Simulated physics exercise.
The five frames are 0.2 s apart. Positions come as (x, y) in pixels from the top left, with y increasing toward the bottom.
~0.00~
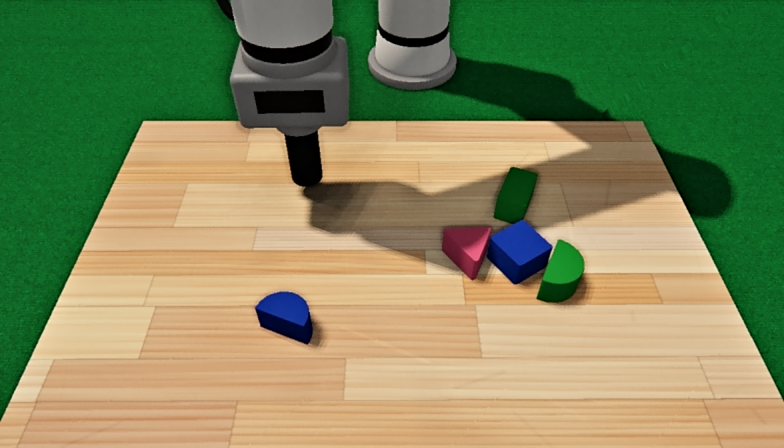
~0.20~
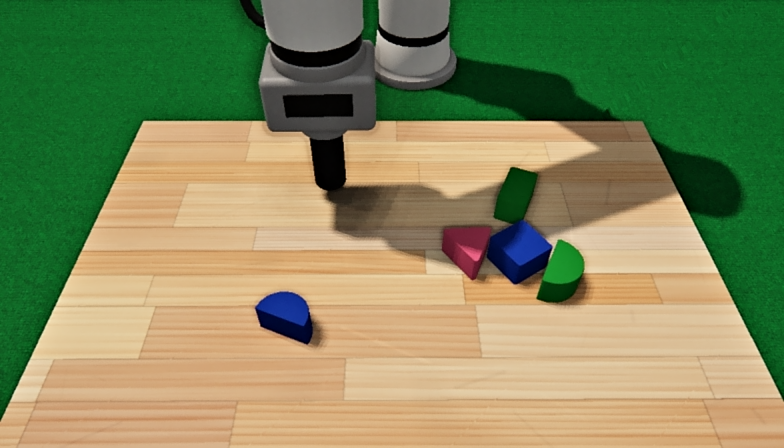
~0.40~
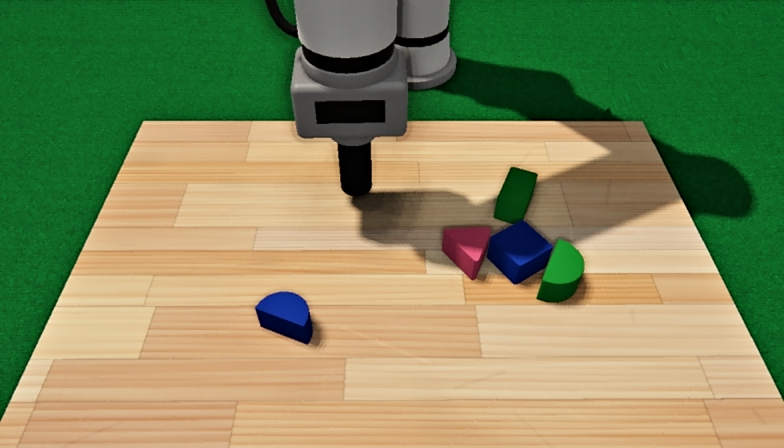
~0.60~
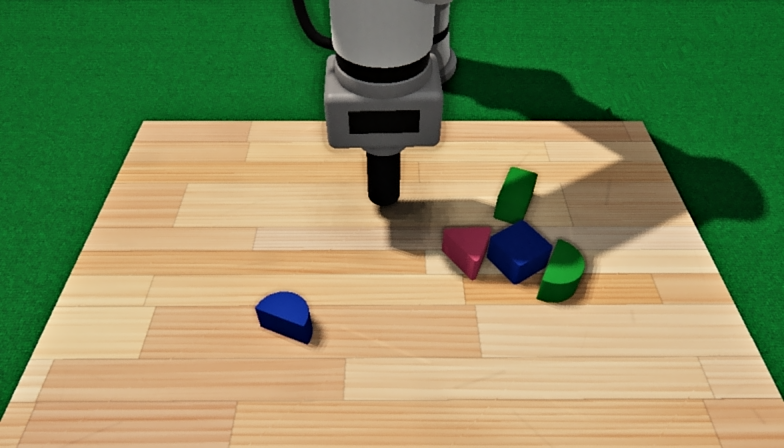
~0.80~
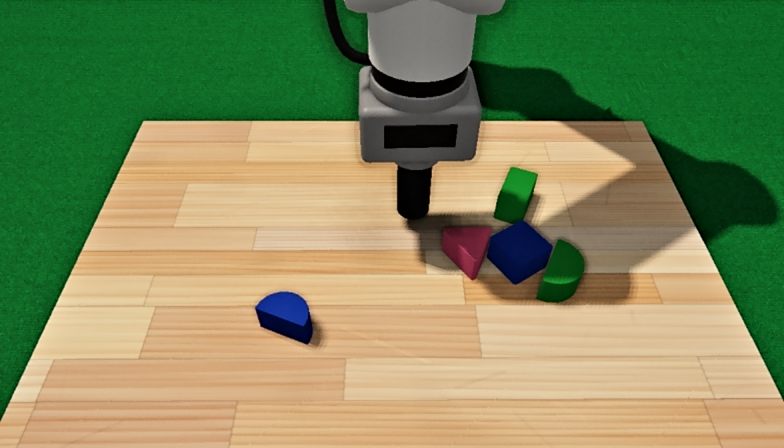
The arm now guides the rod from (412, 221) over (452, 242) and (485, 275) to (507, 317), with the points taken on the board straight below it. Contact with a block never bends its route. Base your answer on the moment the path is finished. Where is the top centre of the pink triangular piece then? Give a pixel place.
It is at (541, 323).
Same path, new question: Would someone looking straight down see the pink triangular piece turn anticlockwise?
Yes, that is how it ends up.
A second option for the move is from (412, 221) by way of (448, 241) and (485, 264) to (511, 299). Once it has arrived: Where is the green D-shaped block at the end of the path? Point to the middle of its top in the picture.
In the picture, that point is around (591, 267).
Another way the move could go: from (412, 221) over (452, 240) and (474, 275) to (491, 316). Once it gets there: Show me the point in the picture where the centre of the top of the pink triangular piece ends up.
Most likely (529, 319).
On the path given first. One third of the way, rod at (454, 231); pink triangular piece at (476, 244), turned 20° anticlockwise.
Two thirds of the way, rod at (488, 264); pink triangular piece at (514, 280), turned 45° anticlockwise; blue square block at (535, 245), turned 15° anticlockwise; green D-shaped block at (569, 264), turned 15° clockwise.
At the end, rod at (510, 305); pink triangular piece at (541, 323), turned 50° anticlockwise; green oblong block not moved; blue square block at (535, 245), turned 15° anticlockwise; green D-shaped block at (569, 264), turned 15° clockwise.
